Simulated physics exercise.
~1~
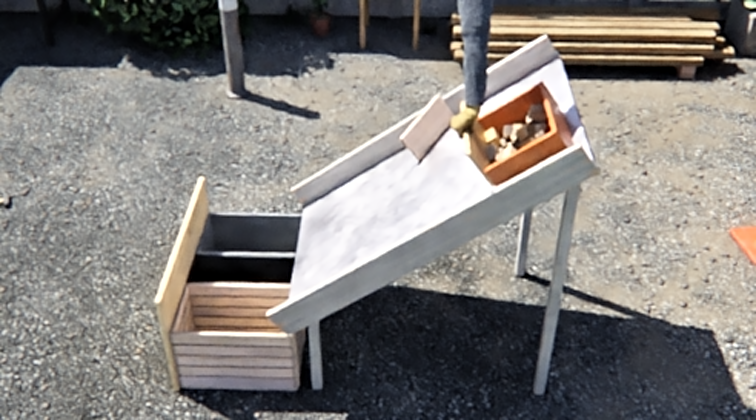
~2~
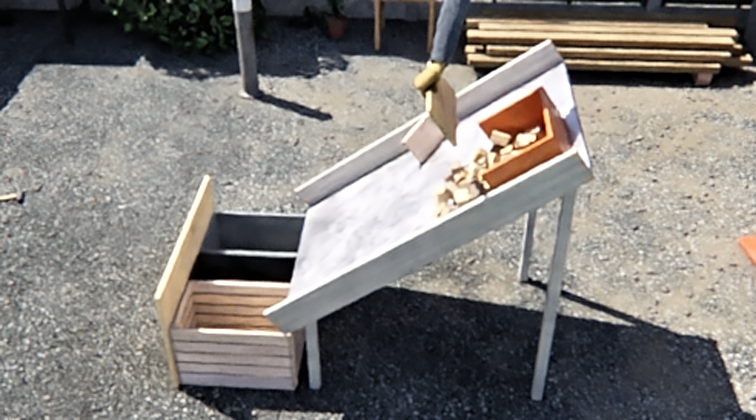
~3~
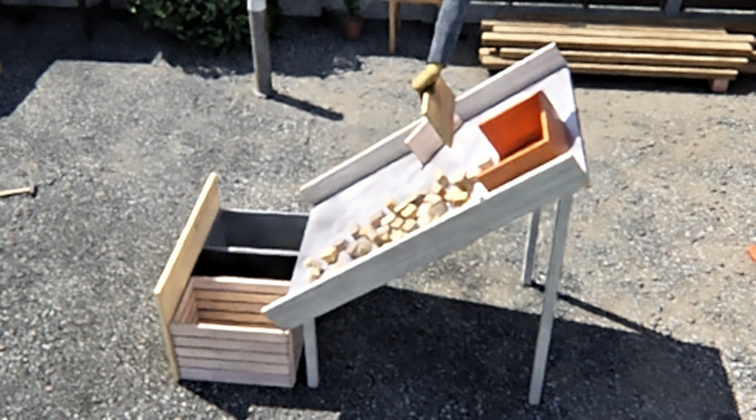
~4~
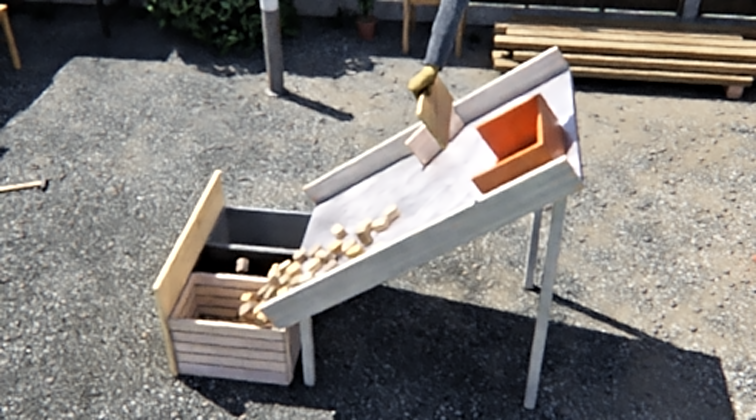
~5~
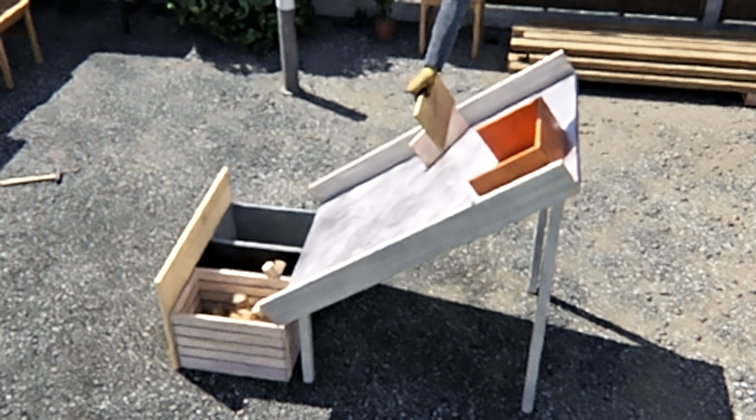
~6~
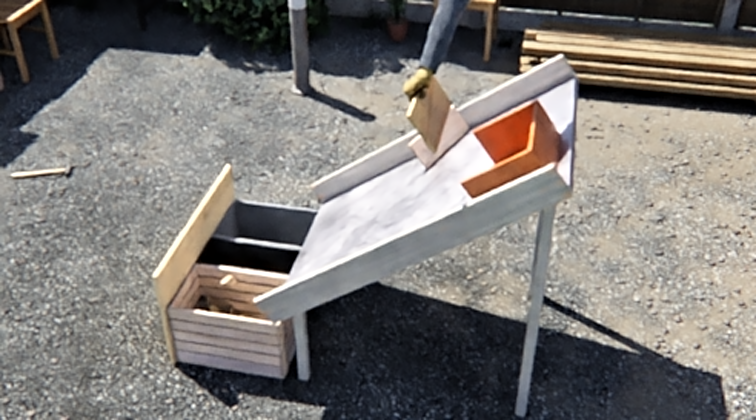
On a sunlit gravel yard, a pale sloping table stands above a wooden crate, a black bin and a grey bin, with an orange pen of wooden blocks at its top. A grey arm lifts the gate away from the pen and holds it up over the table's far side. The blocks spill out and tumble down the slope along its near edge in a long, loose stream. They pour off the lower end, most dropping into the slatted crate nearest the viewer and some into the black bin. By the end the slope and pen are empty, with the gate still held above.
